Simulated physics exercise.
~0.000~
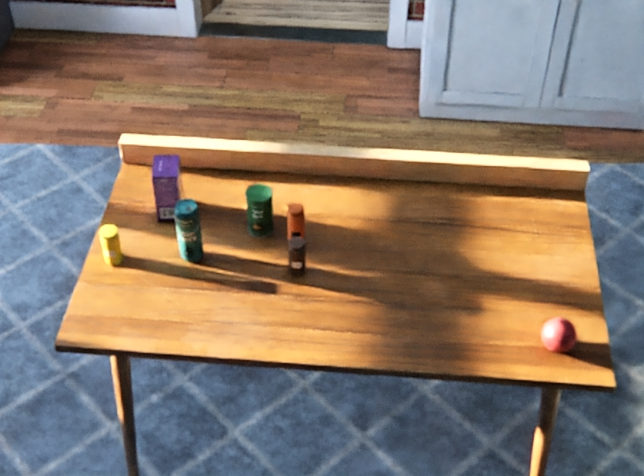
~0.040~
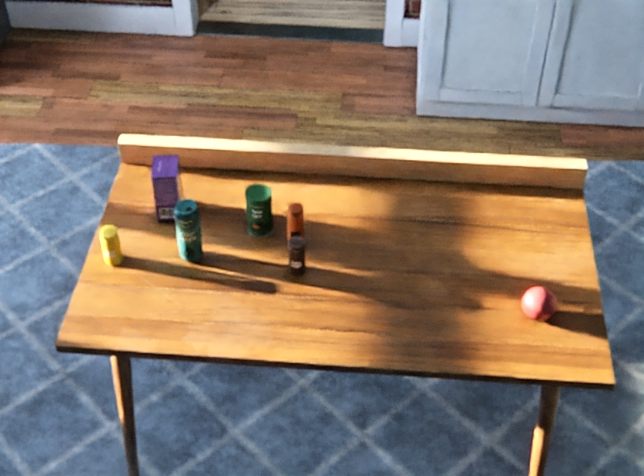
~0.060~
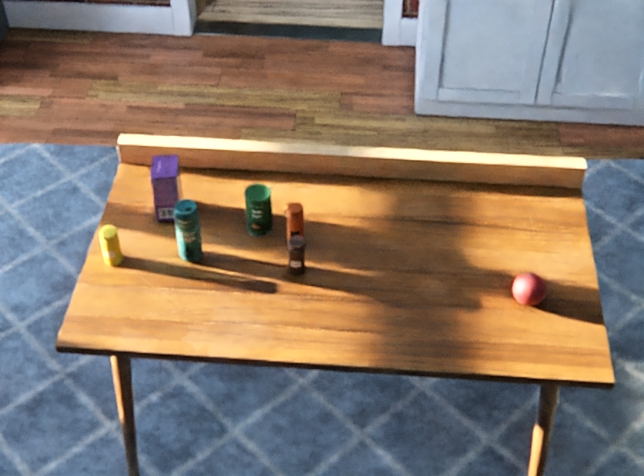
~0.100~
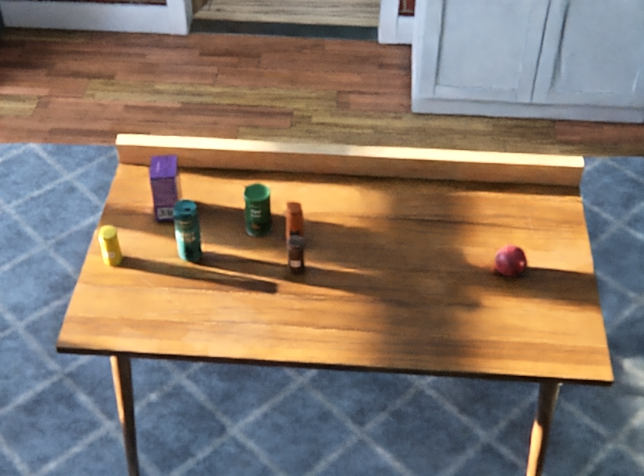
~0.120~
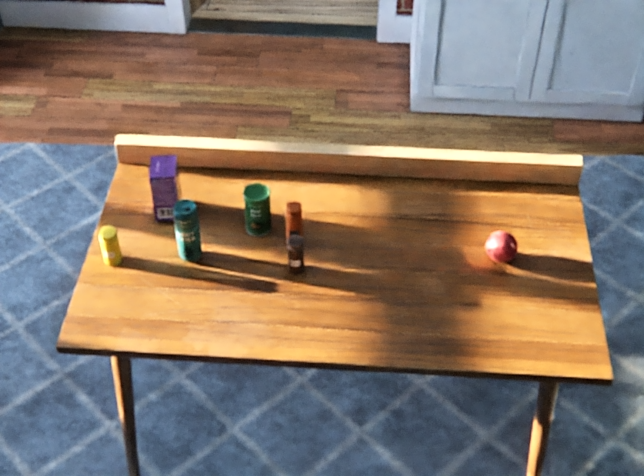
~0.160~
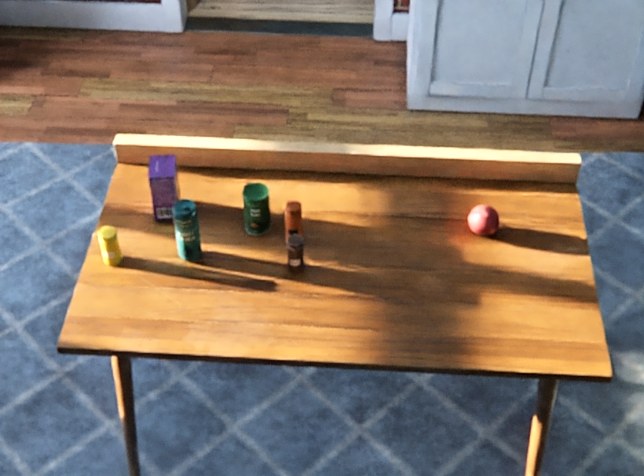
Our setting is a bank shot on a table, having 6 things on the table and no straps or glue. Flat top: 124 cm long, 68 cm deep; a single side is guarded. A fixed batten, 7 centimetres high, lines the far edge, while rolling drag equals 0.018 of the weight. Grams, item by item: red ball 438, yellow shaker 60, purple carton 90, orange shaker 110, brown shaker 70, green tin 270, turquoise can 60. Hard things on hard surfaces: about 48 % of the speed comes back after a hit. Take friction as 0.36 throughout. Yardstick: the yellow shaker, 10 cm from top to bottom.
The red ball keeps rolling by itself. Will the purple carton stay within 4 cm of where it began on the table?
I expect it will stay near the start.
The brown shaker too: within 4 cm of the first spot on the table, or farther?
Brown shaker: Moved.
After 0.46 s, red ball near (399, 220).
After 0.96 s, red ball near (281, 282); brown shaker leaning 55°.
After 1.26 s, red ball near (219, 322); brown shaker on its side.
After 1.76 s, brown shaker on its side.
By the end (2.0 s), tipped over on the table, brown shaker; the other 5 in place, give or take 4 cm. Seen from the same camera at the end, purple carton near (165, 188).
